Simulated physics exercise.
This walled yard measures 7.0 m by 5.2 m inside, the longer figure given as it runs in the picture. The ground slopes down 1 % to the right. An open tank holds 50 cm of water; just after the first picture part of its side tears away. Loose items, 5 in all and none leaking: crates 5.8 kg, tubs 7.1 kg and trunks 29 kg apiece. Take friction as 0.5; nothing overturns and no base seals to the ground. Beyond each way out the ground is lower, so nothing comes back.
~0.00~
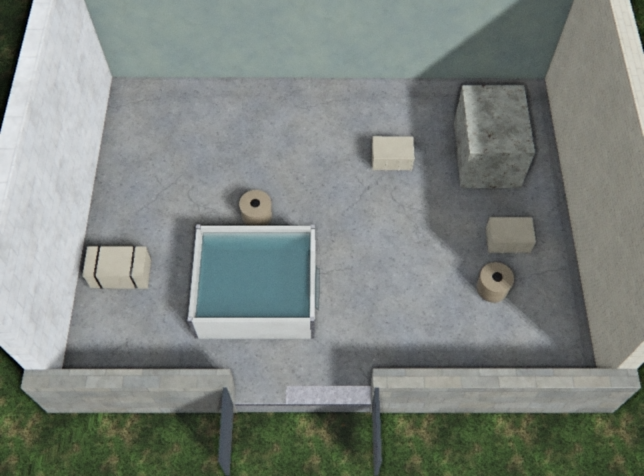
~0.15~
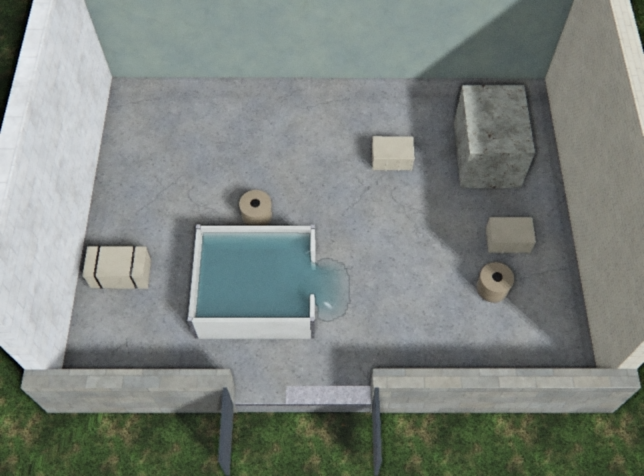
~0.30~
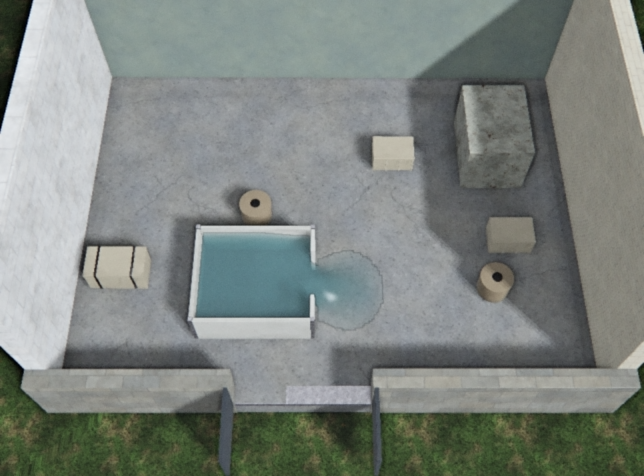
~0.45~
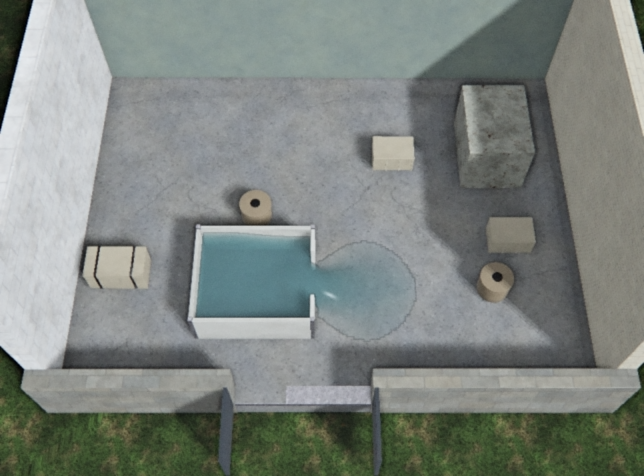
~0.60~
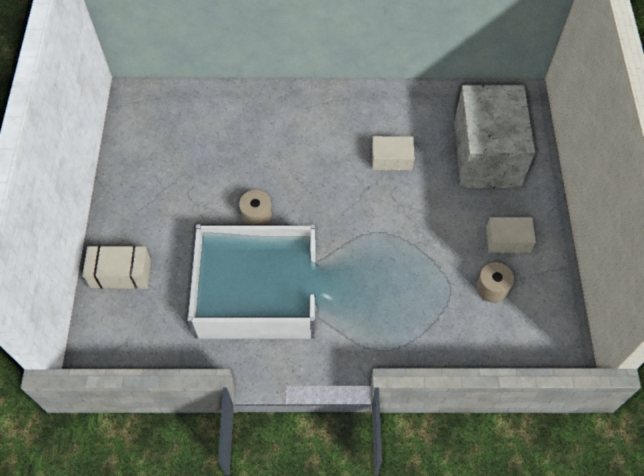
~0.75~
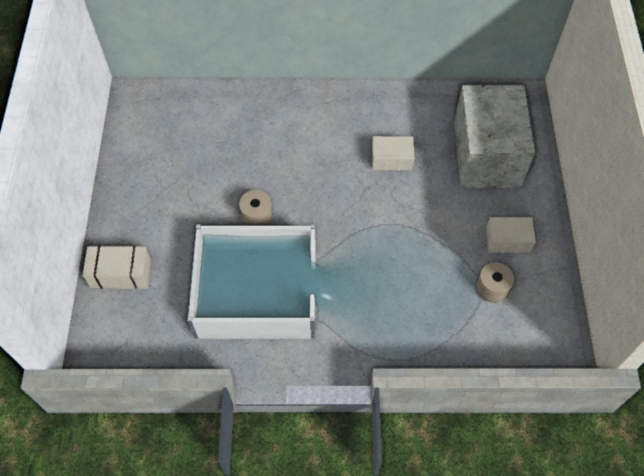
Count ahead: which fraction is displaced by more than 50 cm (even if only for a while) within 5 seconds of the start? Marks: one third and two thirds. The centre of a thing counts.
That comes to from one to two thirds.
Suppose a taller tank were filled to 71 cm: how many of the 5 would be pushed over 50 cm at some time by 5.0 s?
Then 2.
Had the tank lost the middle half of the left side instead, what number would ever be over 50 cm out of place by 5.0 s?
In that case 1 of them.
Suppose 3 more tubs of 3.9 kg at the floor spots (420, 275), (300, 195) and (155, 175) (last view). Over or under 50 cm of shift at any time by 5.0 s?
In that order: More, under, short of it.
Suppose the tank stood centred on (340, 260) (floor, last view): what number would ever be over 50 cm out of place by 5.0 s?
In that case 2 of them.
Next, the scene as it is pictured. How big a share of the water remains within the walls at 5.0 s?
Some 100 per cent remains.
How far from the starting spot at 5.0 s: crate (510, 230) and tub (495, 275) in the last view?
In that order: 120 cm, 140 cm.
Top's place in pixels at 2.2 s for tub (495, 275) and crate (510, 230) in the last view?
Around (574, 277) and (556, 205).
After 1.1 s 0 of 5 are over 50 cm from their spots; 0 afloat.
After 2.2 s 2 of 5 are over 50 cm from their spots; 2 afloat.
After 3.5 s 2 of 5 are over 50 cm from their spots; 2 afloat.
After 5.0 s 2 of 5 are over 50 cm from their spots, and 2 have been at some point; 1 afloat.
